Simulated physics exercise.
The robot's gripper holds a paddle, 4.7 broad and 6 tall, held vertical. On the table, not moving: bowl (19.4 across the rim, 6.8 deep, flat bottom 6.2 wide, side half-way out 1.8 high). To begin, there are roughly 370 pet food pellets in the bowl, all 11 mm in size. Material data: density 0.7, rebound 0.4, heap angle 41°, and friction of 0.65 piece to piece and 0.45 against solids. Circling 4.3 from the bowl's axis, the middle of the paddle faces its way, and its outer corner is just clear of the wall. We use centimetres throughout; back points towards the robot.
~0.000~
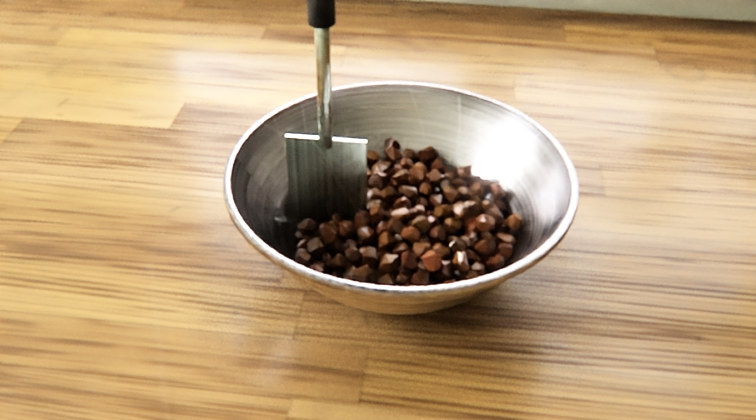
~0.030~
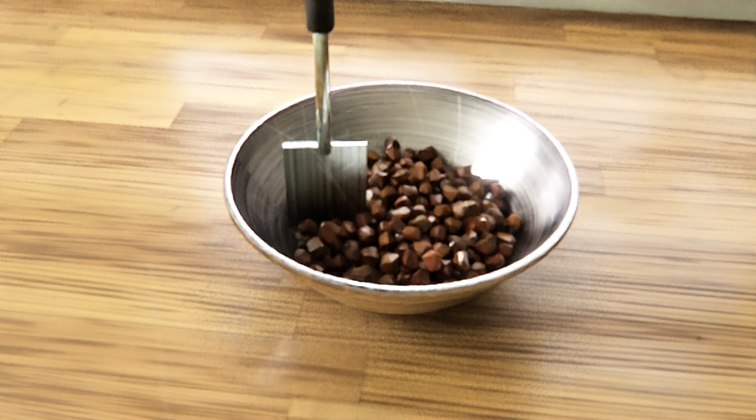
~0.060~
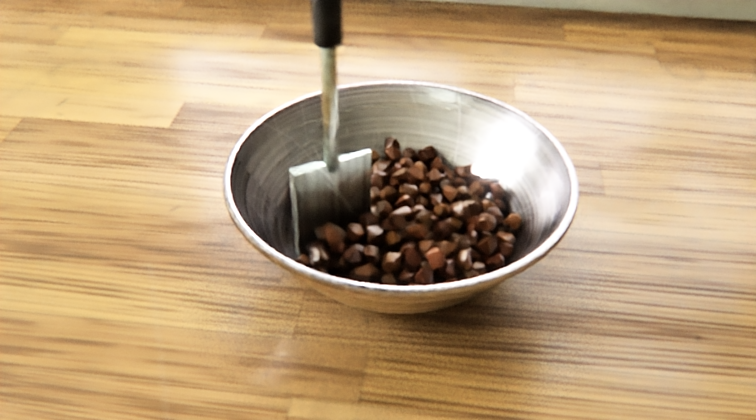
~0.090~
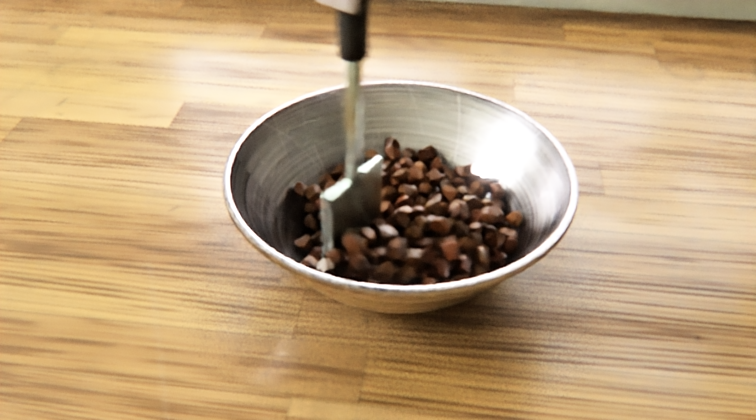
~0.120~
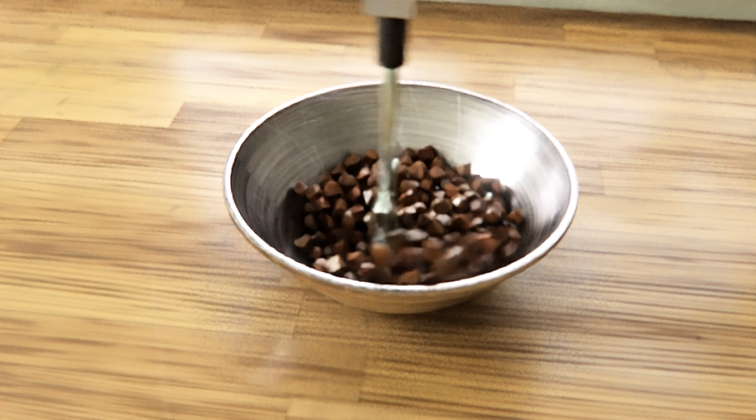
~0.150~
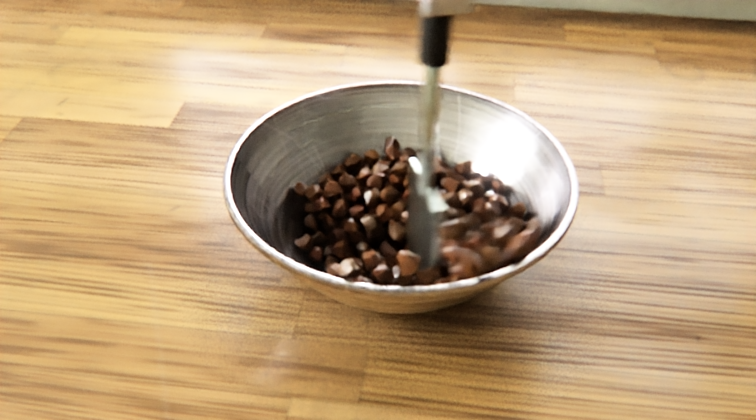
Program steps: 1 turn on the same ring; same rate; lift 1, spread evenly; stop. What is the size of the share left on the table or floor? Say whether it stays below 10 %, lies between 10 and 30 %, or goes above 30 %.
It lies between 10 and 30 %.
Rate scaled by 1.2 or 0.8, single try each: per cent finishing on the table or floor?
It would be some 25 and 10 percent respectively.
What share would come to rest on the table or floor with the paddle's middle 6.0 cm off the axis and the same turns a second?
Close to 0 in a hundred then.
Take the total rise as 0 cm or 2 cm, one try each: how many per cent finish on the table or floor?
First try about 25 per cent, second about 15 per cent.
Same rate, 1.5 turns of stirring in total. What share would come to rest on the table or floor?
That would give some 30 percent.
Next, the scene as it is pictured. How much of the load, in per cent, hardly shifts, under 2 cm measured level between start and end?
That comes to some 30 per cent.
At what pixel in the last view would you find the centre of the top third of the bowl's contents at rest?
It is centred near (333, 228).
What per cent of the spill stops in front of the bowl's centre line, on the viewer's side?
Near 20 in a hundred.
After 0.26 s, 204° round, highest piece 9 above the table; 356 in the bowl, 14 in flight or on the tool.
After 0.36 s, 297° round, highest piece 9 above the table; 335 in the bowl, 17 on the table or floor, 18 in flight or on the tool.
After 0.62 s, 0° round, highest piece 8 above the table; 318 in the bowl, 52 on the table or floor.
After 1.32 s, 0° round, highest piece 8 above the table; 318 in the bowl, 52 on the table or floor.
In the end, 318 in the bowl, 52 on the table or floor. That is 14 % on the table or floor.
